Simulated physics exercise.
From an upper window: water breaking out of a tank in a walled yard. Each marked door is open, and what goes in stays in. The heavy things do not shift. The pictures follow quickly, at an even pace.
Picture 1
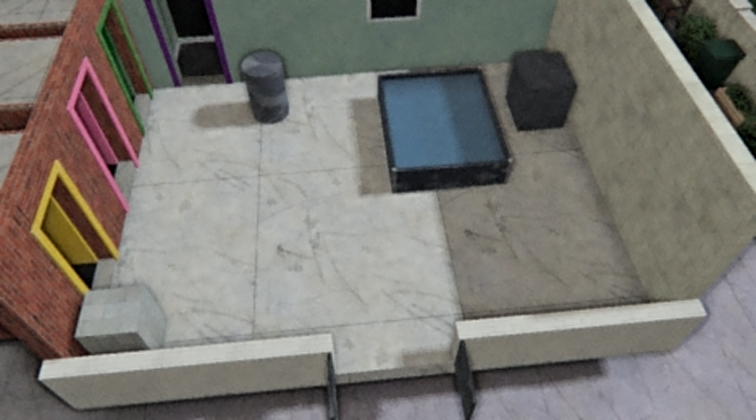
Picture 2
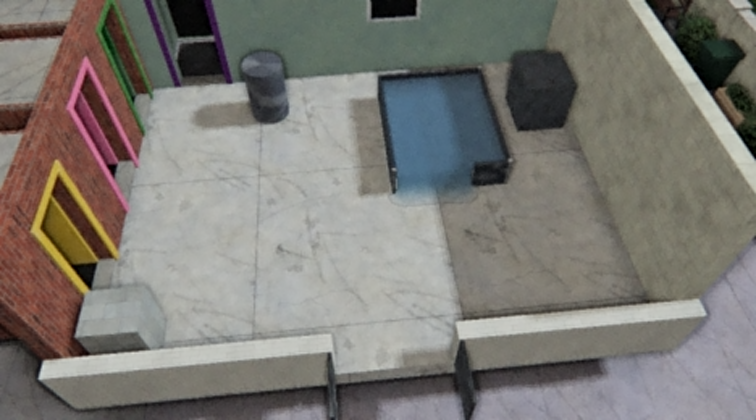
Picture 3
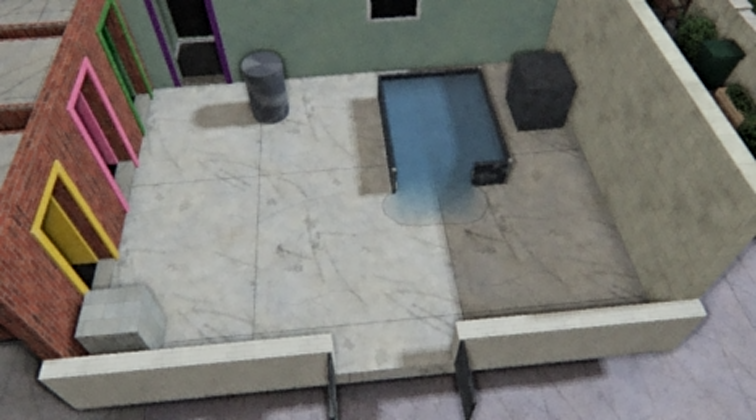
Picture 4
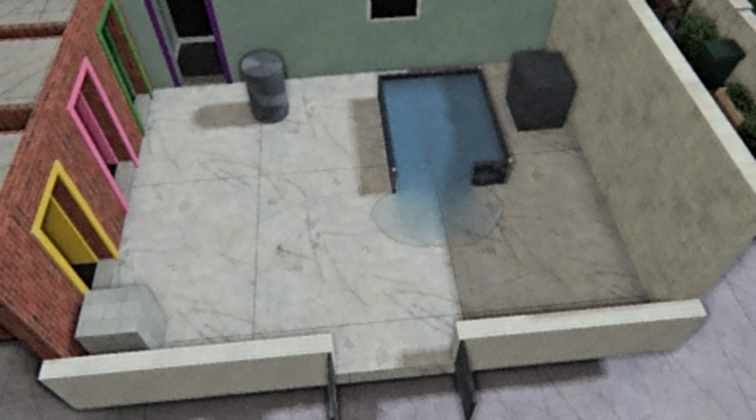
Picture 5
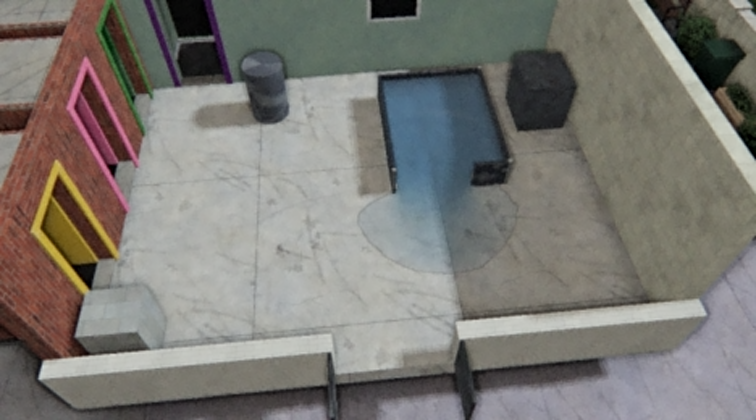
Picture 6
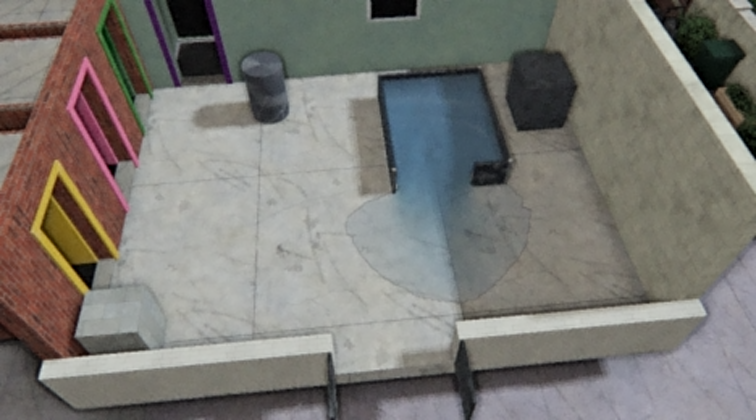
Water broke out through the front wall of an open tank in a walled yard and spread across the pale paving in a widening, rounded sheet, reaching farther toward the front wall.
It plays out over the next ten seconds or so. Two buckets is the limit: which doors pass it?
In the end: The purple door stays under that; the pink door stays under that; the yellow door stays under that; the green door stays under that.
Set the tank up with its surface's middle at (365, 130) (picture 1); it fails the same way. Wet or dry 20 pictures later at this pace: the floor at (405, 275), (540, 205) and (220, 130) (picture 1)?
In turn: Awash, free of water, no water.
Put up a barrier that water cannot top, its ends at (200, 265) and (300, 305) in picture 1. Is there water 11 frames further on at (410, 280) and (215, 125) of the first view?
As listed: Flooded, dry.
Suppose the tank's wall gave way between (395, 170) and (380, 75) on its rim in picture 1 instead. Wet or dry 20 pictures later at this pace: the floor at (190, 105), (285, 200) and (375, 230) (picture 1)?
In turn: Covered, flooded, dry.
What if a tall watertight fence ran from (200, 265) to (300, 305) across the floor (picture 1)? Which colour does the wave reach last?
That is the purple-painted one.
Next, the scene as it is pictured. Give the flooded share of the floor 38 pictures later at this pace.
Some 55 per cent.
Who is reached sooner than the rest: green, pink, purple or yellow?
That is the door marked yellow.
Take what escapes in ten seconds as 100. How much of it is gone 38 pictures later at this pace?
Roughly 75 per cent.
A moment on, water covers 20 % of the floor; the purple door not reached, the pink door not reached, the yellow door not reached, the green door not reached.
Next, water covers 25 % of the floor; the purple door not reached, the pink door not reached, the yellow door not reached, the green door not reached.
Then, water covers 35 % of the floor; the purple door not reached, the pink door not reached, the yellow door not reached, the green door not reached.
Later, water covers 55 % of the floor; the purple door not reached, the pink door wet at the sill, nothing in, the yellow door wet at the sill, nothing in, the green door not reached.
In the end, water covers 70 % of the floor; the purple door wet at the sill, nothing in, the pink door wet at the sill, nothing in, the yellow door wet at the sill, nothing in, the green door wet at the sill, nothing in.
